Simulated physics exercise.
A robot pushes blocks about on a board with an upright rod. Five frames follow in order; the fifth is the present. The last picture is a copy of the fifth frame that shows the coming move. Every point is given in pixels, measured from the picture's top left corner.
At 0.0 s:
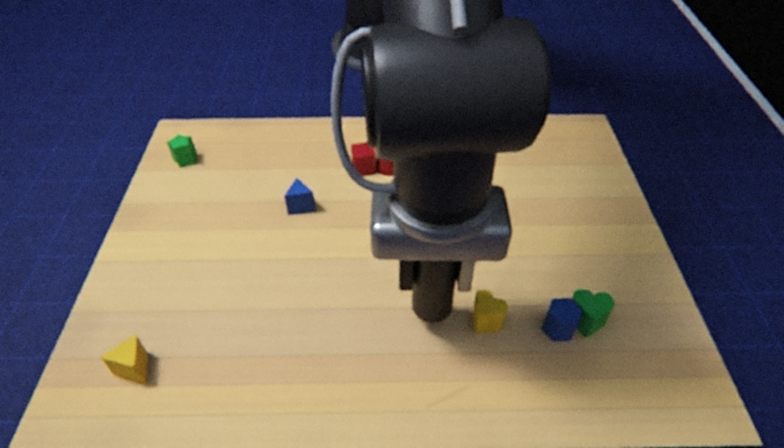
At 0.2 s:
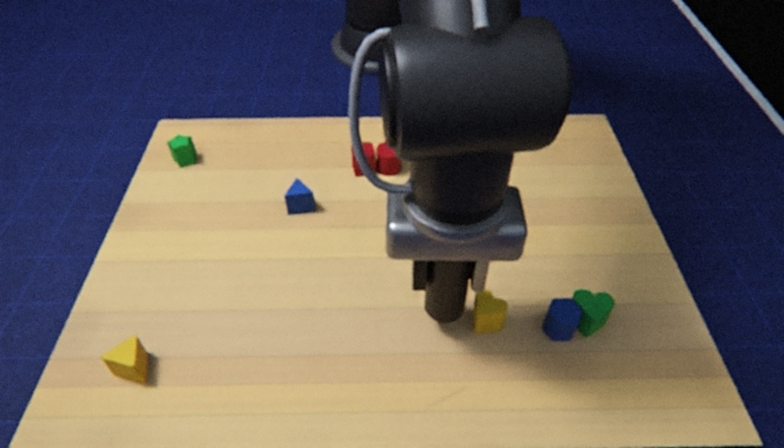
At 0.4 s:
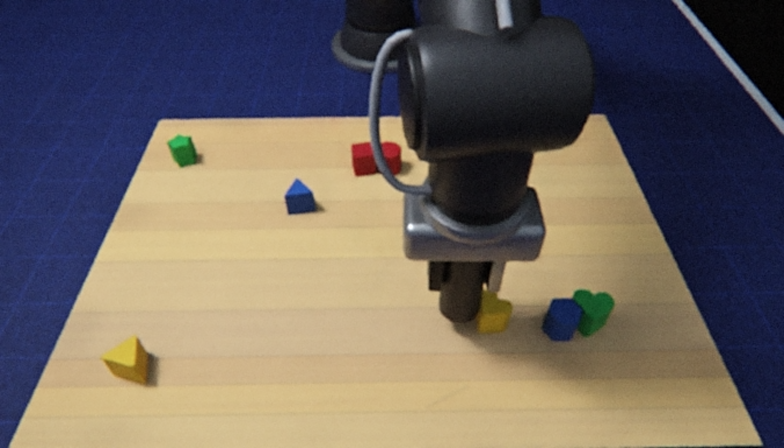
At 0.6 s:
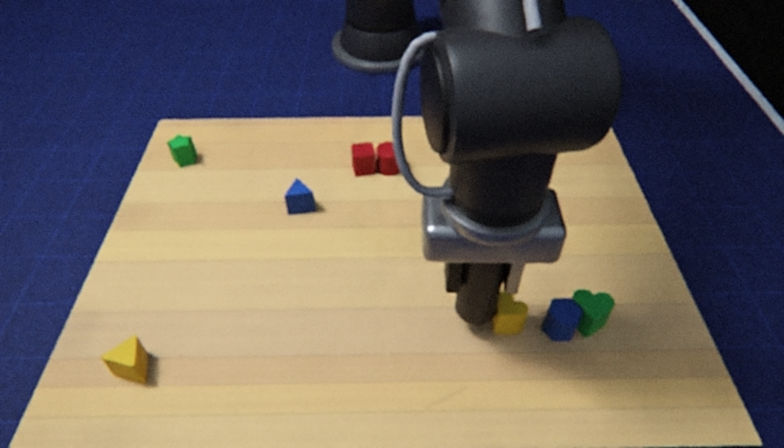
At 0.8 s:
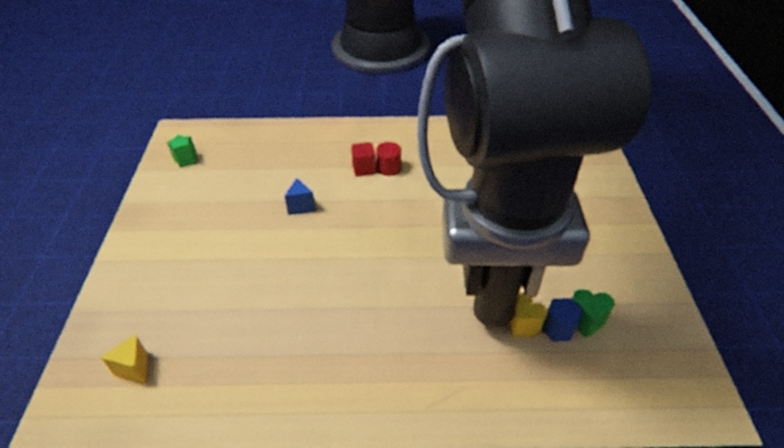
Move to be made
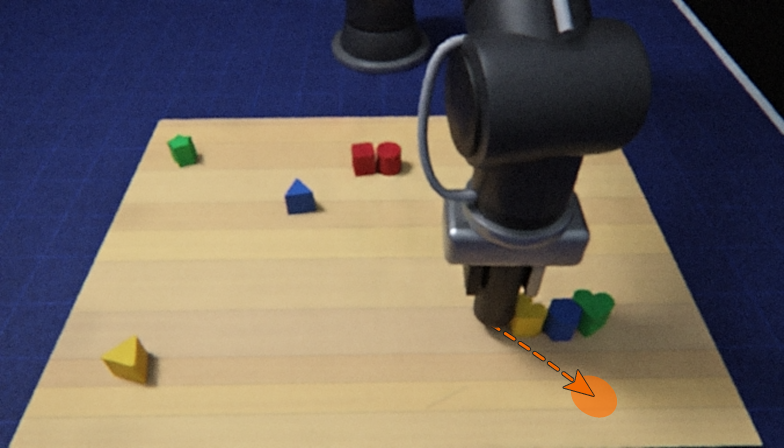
On a wooden board over a blue surface, a black robot arm moves its upright rod rightward to a yellow heart block and pushes it right, closing the gap to a blue block beside a green heart; the other blocks stay still.
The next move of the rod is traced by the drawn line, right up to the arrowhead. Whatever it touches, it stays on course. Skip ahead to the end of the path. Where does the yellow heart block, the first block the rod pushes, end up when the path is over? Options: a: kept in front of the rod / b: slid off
Letter b.
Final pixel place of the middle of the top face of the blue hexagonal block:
Its top middle will sit at (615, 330).
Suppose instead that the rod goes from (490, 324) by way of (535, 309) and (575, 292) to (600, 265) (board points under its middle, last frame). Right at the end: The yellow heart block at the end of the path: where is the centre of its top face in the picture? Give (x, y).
It comes to (558, 317).
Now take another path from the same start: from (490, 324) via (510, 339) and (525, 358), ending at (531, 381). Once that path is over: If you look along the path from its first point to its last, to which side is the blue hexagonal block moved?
Off to the left side.
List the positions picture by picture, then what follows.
Tip of the rod at (432, 306), middles of tops, yellow heart block at (490, 303), blue hexagonal block at (566, 310), green heart block at (594, 302), in the first frame.
Rod at (445, 306), nothing pushed, in the second frame.
Rod at (459, 307), yellow heart block at (494, 303), in the third frame.
Rod at (475, 308), yellow heart block at (510, 305), in the fourth frame.
Rod at (493, 311), yellow heart block at (529, 307), blue hexagonal block at (566, 310), green heart block at (594, 302), in the fifth frame.
The line goes straight from (490, 324) to (594, 396).
The first path, step by step. One third of the way, rod at (528, 333); yellow heart block at (565, 331), turned 10° clockwise; blue hexagonal block at (593, 324), turned 55° anticlockwise; green heart block at (603, 300), turned 20° anticlockwise.
Two thirds of the way, rod at (564, 357); yellow heart block at (603, 350), turned 20° anticlockwise; blue hexagonal block at (611, 328), turned 100° anticlockwise; green heart block at (605, 300), turned 30° anticlockwise.
At the end, rod at (601, 384); yellow heart block at (624, 356), turned 45° anticlockwise; blue hexagonal block at (615, 330), turned 115° anticlockwise; green heart block at (605, 300), turned 30° anticlockwise.
